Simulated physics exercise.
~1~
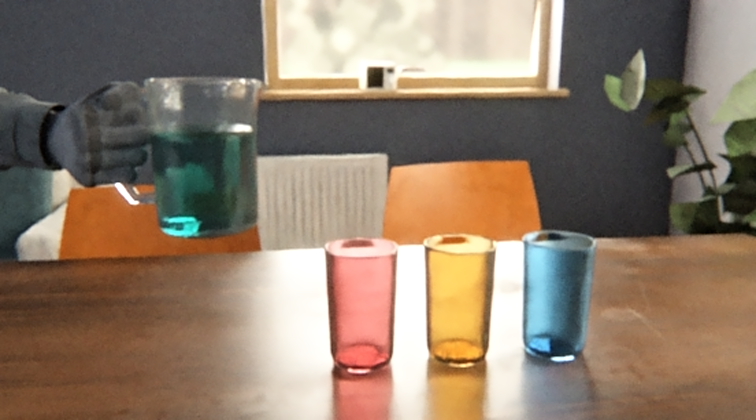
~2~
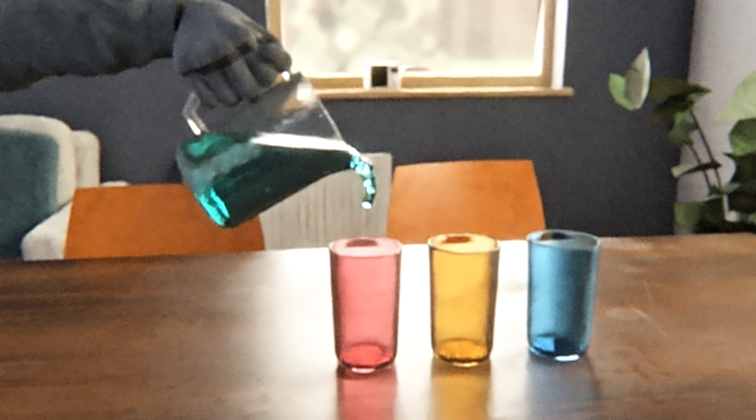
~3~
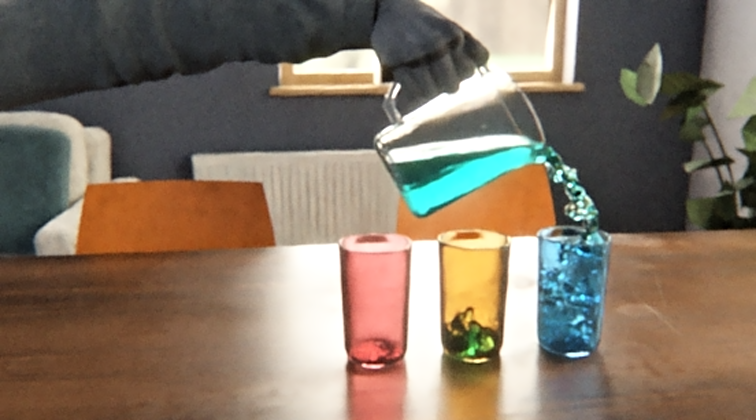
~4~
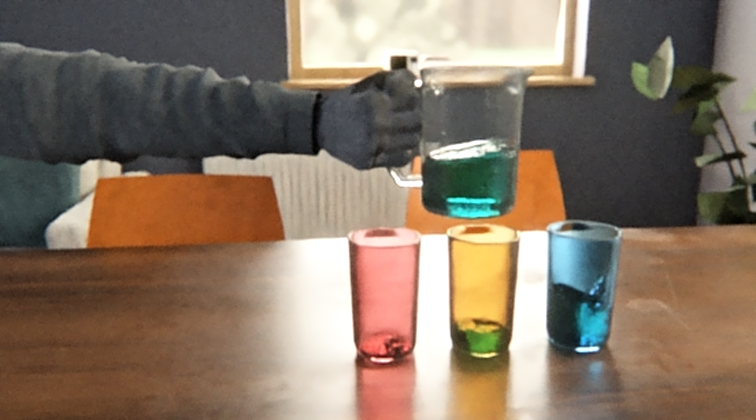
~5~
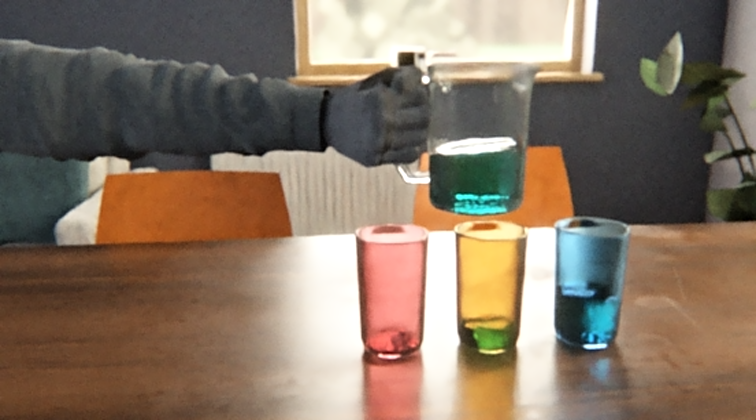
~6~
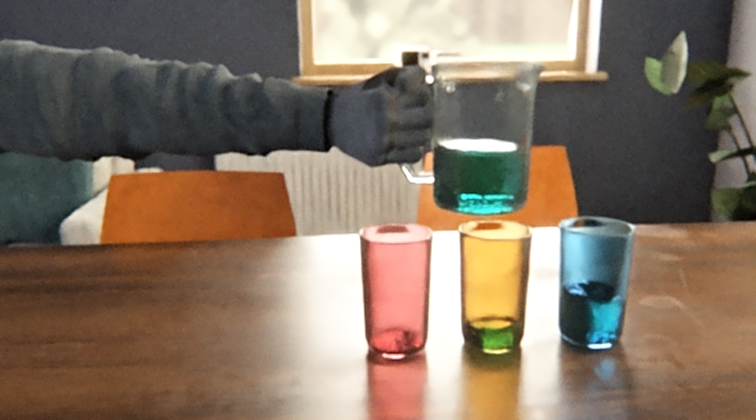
A gloved hand tilting a glass pitcher of teal water across three tumblers, leaving the blue one fullest and holding the pitcher upright.
